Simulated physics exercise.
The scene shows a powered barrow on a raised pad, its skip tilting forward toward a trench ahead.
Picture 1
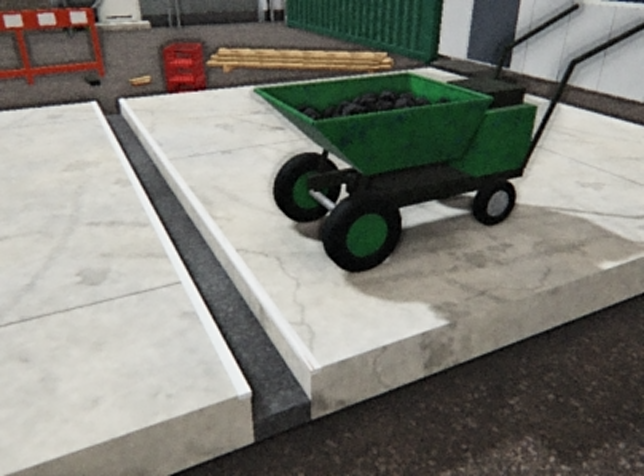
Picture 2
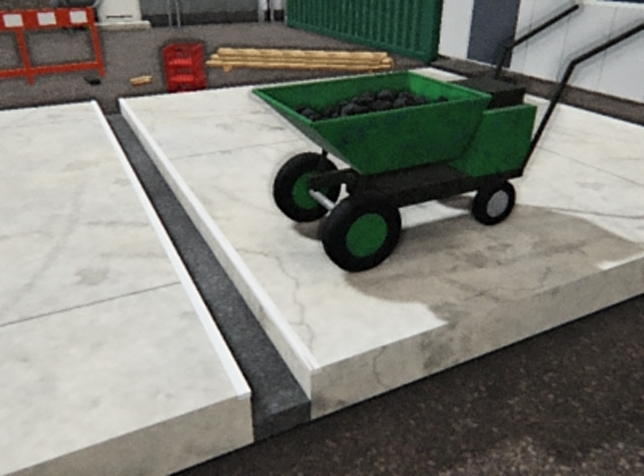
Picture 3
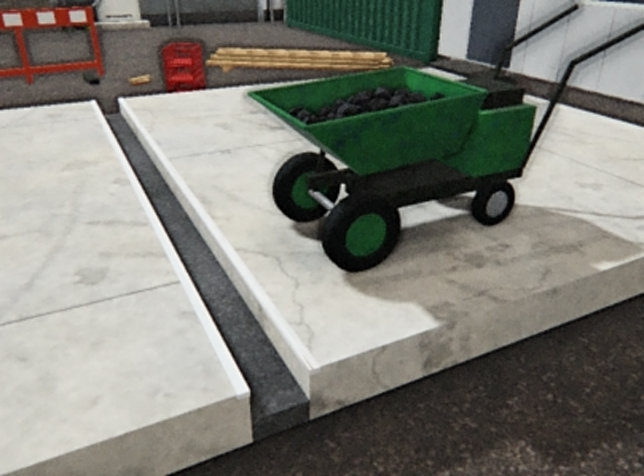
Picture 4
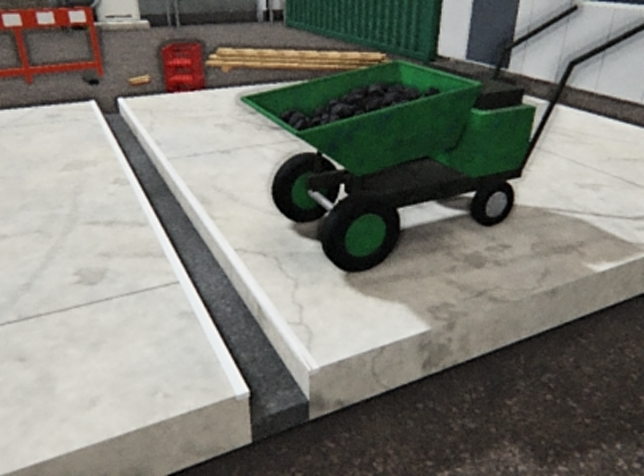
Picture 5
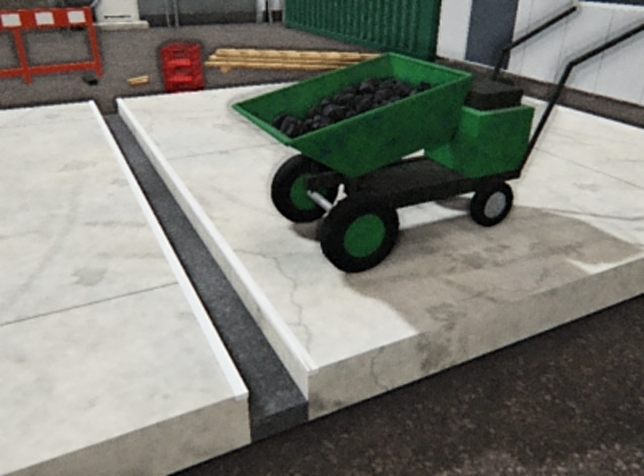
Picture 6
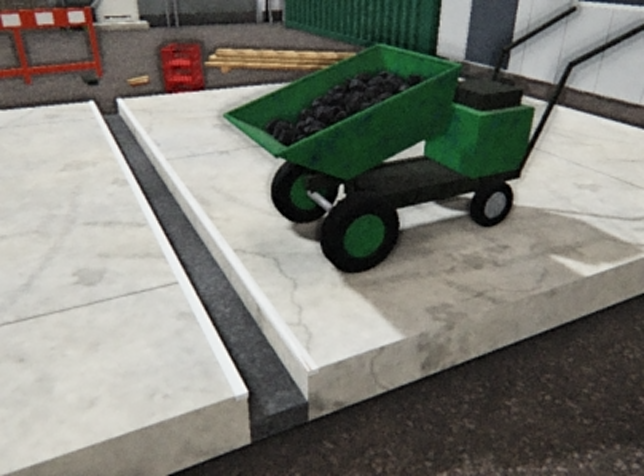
On a paved yard seen from slightly above, two pale, cracked concrete slabs lie side by side with a narrow dark trench between them, and the view stays almost still. A green four-wheeled barrow heaped with black lumps stands on the right-hand slab, with an orange barrier, a red object, stacked planks and a green container behind. The barrow's skip, level at first, gradually tilts forward to the left, its rear rising and front lip lowering, while the wheels stay in place.
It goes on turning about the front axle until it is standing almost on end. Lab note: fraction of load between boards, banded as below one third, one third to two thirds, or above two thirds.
Band: One third to two thirds.
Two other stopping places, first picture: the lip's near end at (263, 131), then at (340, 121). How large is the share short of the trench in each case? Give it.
Roughly 0 and 0 percent respectively.
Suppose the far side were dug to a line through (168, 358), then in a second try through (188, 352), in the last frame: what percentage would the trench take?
80 %, then 70 %.
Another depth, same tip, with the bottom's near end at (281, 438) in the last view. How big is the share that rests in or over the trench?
The share comes out near 70 percent.
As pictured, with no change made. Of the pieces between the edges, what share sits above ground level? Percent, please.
About 10 in a hundred.
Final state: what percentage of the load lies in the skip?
It works out to some 30 percent.
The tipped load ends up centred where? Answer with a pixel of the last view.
Close to (199, 287) in the last view.
Just after the last frame, skip tipped steeply; every one in the skip.
A moment on, skip tipped right over; roughly two thirds in the skip; roughly a quarter in or heaped over the trench; about a tenth beyond it; just a few falling.
Further on, skip tipped right over; roughly a quarter in the skip; roughly half in or heaped over the trench; roughly a quarter beyond it.
When it is over, skip tipped right over; roughly a quarter in the skip; roughly half in or heaped over the trench; roughly a quarter beyond it.
